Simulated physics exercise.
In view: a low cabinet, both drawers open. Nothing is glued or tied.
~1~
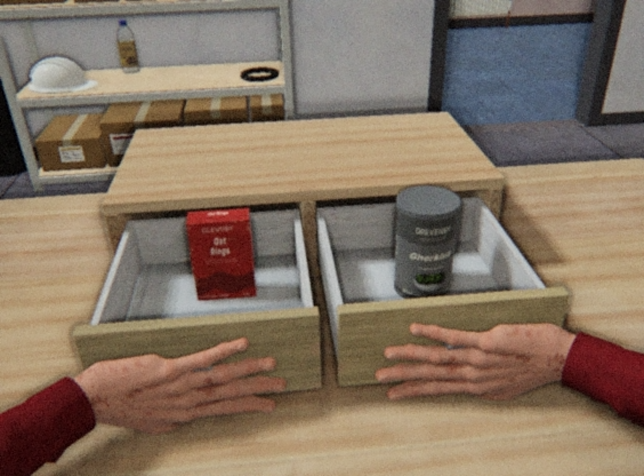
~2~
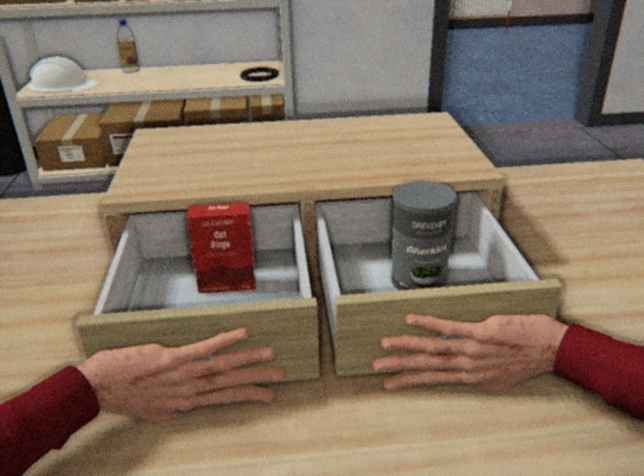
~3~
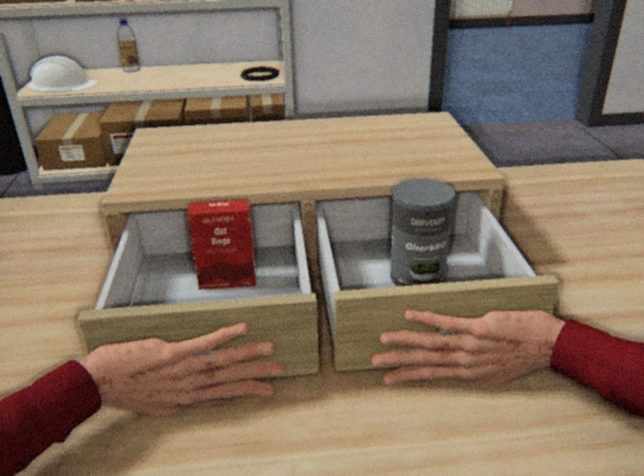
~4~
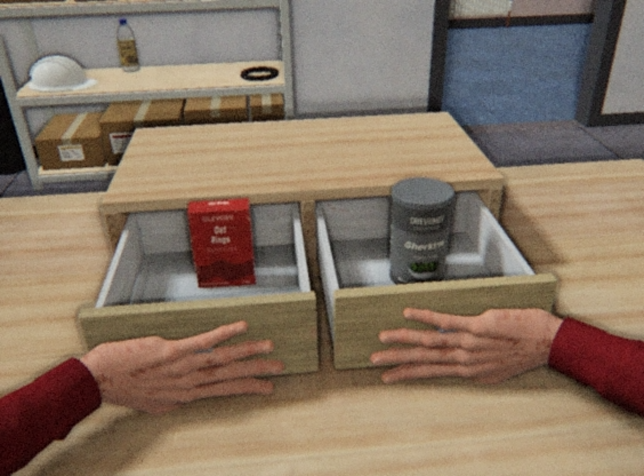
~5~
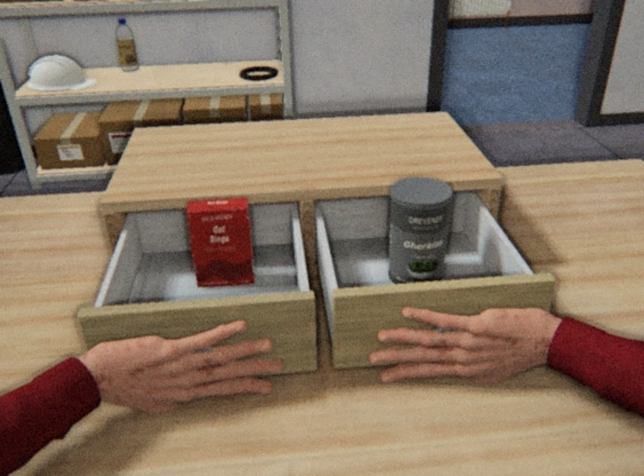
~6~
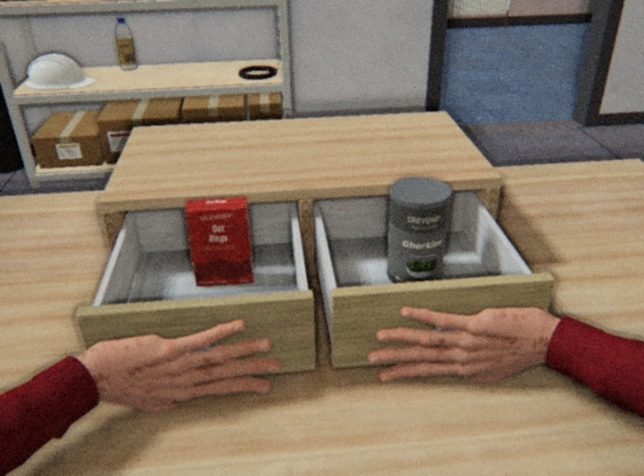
We see a low wooden cabinet with both drawers open, a red packet in the left and a grey tin in the right, as two red-sleeved hands at the drawer fronts move slightly toward the cabinet, the drawers sliding in a little.
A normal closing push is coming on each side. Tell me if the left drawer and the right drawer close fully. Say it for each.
Here the left drawer shuts flush; the right drawer stays ajar.
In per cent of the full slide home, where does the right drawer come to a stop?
Some 45 per cent of the way.
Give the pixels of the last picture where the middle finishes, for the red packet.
Roughly at (229, 209).
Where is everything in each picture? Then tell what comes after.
Left drawer (211, 292) wide open; right drawer (422, 275) wide open; red packet (223, 255), in the first picture.
Right drawer (419, 268) wide open; grey tin (421, 239), in the second picture.
Left drawer (212, 280) wide open, in the third picture.
Right drawer (416, 264) wide open; chest (302, 191), in the fourth picture.
Left drawer (211, 278) wide open, in the fifth picture.
Left drawer (209, 277) wide open; right drawer (414, 263) wide open; red packet (221, 242), in the sixth picture.
Then, 0.40 s later than the last frame, left drawer about half in; right drawer starting in.
Then, 0.88 s later than the last frame, left drawer nearly in; right drawer stopped, still ajar.
When it is over, the left drawer goes all the way in; the right drawer will not close.
